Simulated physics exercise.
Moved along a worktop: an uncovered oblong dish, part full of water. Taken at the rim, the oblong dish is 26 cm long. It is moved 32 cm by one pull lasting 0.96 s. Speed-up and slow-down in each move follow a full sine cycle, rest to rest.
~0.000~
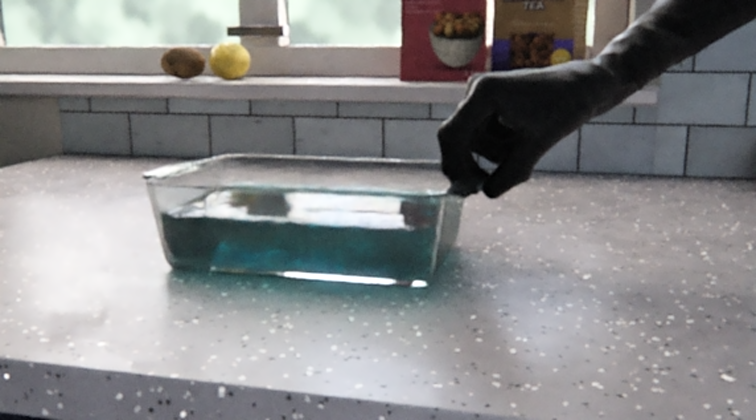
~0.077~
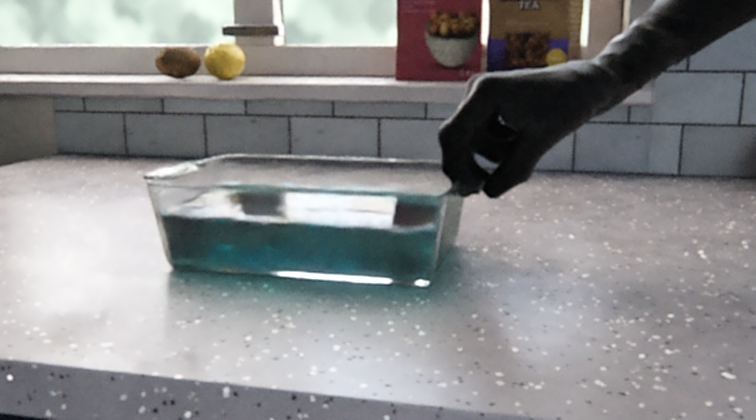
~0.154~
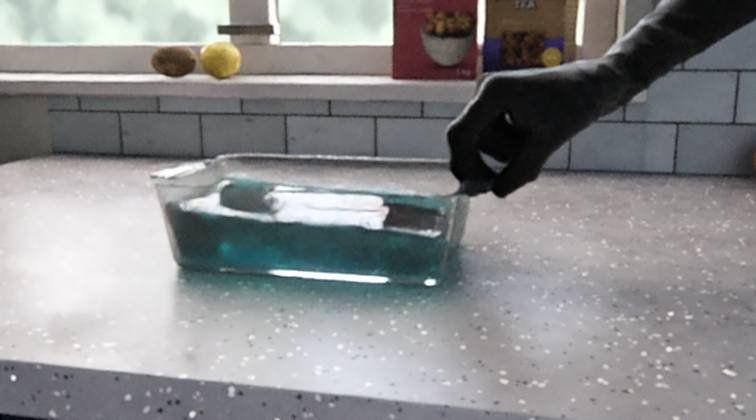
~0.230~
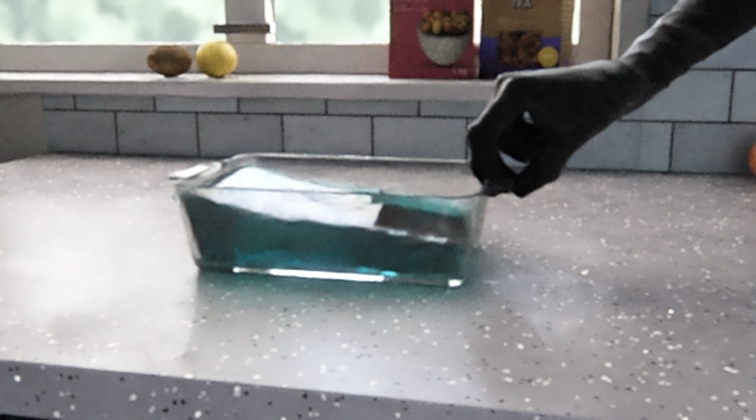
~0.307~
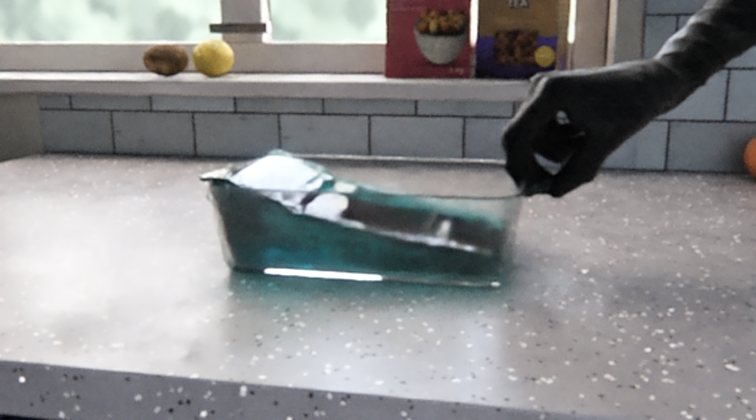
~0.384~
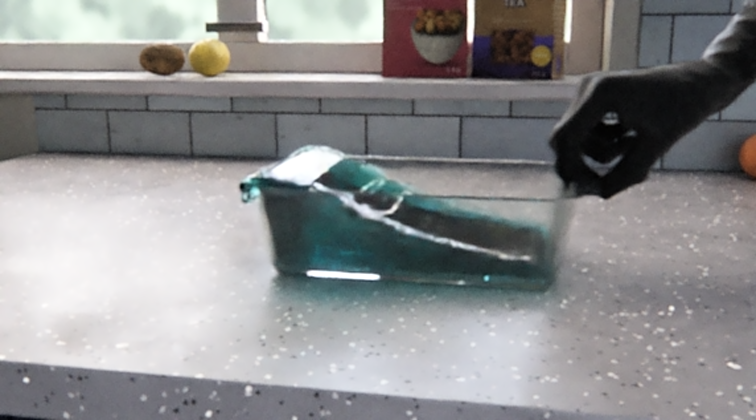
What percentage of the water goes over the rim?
About 27 per cent.
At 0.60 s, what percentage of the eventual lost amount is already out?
It's close to 10 percent at that time.
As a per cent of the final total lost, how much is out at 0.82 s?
Something near 60 out of a hundred.
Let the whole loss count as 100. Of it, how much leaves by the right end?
About 80 per cent.
After 0.60 s it has gone 24 cm; 3 per cent is out over the left end and 0 over the right.
After 0.82 s it has gone 31 cm; 3 per cent is out over the left end and 13 over the right.
After 1.03 s it has gone 32 cm; 3 per cent is out over the left end and 20 over the right.
After 1.25 s it has gone 32 cm; 5 per cent is out over the left end and 20 over the right.
In the end 27 per cent is out in all, 6 of it over the left end.
